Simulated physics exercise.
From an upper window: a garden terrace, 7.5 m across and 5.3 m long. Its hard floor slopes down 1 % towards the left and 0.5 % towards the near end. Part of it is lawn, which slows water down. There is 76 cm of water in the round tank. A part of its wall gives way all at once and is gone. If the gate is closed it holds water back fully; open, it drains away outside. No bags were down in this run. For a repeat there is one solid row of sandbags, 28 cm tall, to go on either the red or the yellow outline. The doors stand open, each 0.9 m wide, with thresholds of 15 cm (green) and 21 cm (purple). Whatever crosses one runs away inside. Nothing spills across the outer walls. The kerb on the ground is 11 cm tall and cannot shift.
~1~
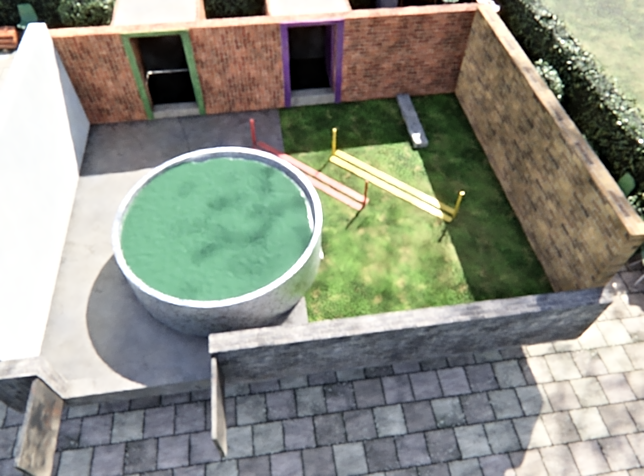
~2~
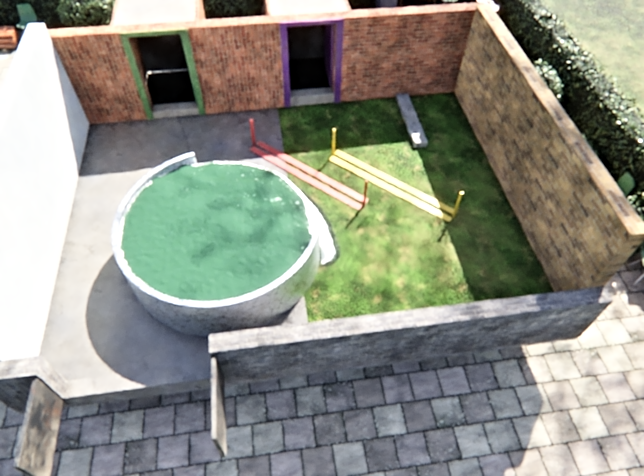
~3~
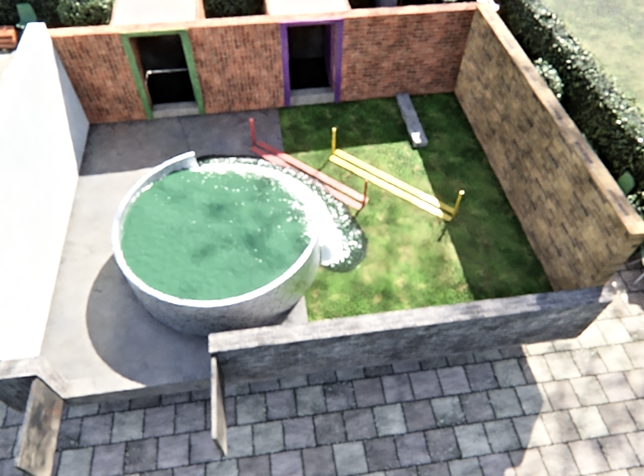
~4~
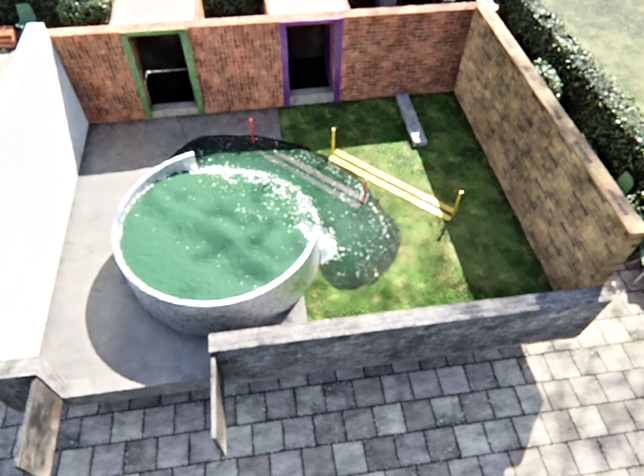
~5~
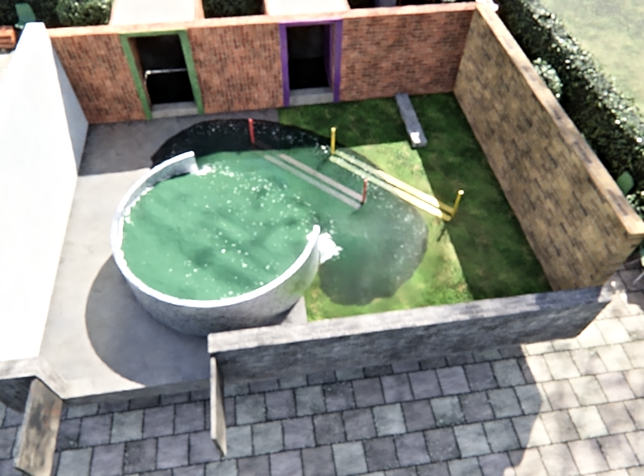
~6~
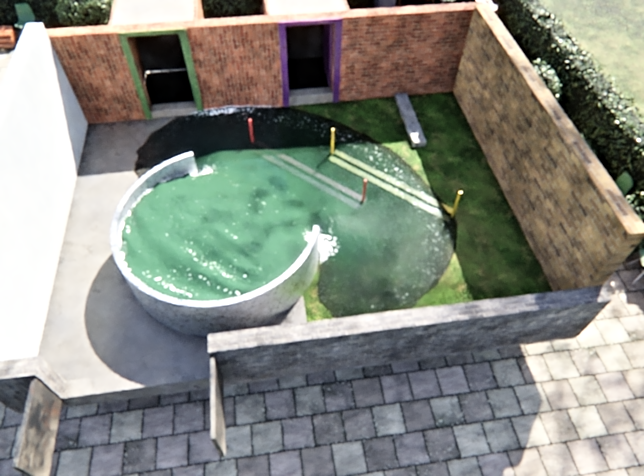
On a walled garden terrace, part paving and part lawn, a round tank of green water stands whole and still. A section of its far wall vanishes and water pours out in white froth, spreading over the red and yellow bars, across the grass and darkening the paving near the doorways.
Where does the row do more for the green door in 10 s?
The yellow mark.
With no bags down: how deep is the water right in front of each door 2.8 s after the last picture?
In cm: Green 11, purple 25.
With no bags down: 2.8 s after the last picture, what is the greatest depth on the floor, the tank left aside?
Roughly 34 cm.
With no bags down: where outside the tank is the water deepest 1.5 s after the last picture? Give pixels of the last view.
Around (393, 100).
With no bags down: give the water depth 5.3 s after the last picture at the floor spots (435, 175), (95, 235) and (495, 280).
About 13, 7 and 22 cm.
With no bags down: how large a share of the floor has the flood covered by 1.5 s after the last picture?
Near 70 per cent is wet.
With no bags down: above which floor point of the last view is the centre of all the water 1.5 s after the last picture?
At about (301, 186).
Then, 0.7 s after the last picture water covers 60 % of the floor and is deepest (38 cm) near (272, 111) in the run without bags; in at the green door, 6 L with no bags, 12 L with the row on red, 8 L on yellow.
Then, 1.5 s after the last picture water covers 70 % of the floor and is deepest (47 cm) near (393, 100) in the run without bags; in at the green door, 13 L with no bags, 44 L with the row on red, 13 L on yellow.
Then, 2.8 s after the last picture water covers 85 % of the floor and is deepest (34 cm) near (419, 121) in the run without bags; in at the green door, 15 L with no bags, 98 L with the row on red, 14 L on yellow.
Then, 5.3 s after the last picture water covers 95 % of the floor and is deepest (24 cm) near (465, 326) in the run without bags; in at the green door, 15 L with no bags, 113 L with the row on red, 14 L on yellow.
Then, 9.3 s after the last picture water covers 100 % of the floor and is deepest (19 cm) near (57, 272) in the run without bags; in at the green door, 15 L with no bags, 113 L with the row on red, 14 L on yellow.
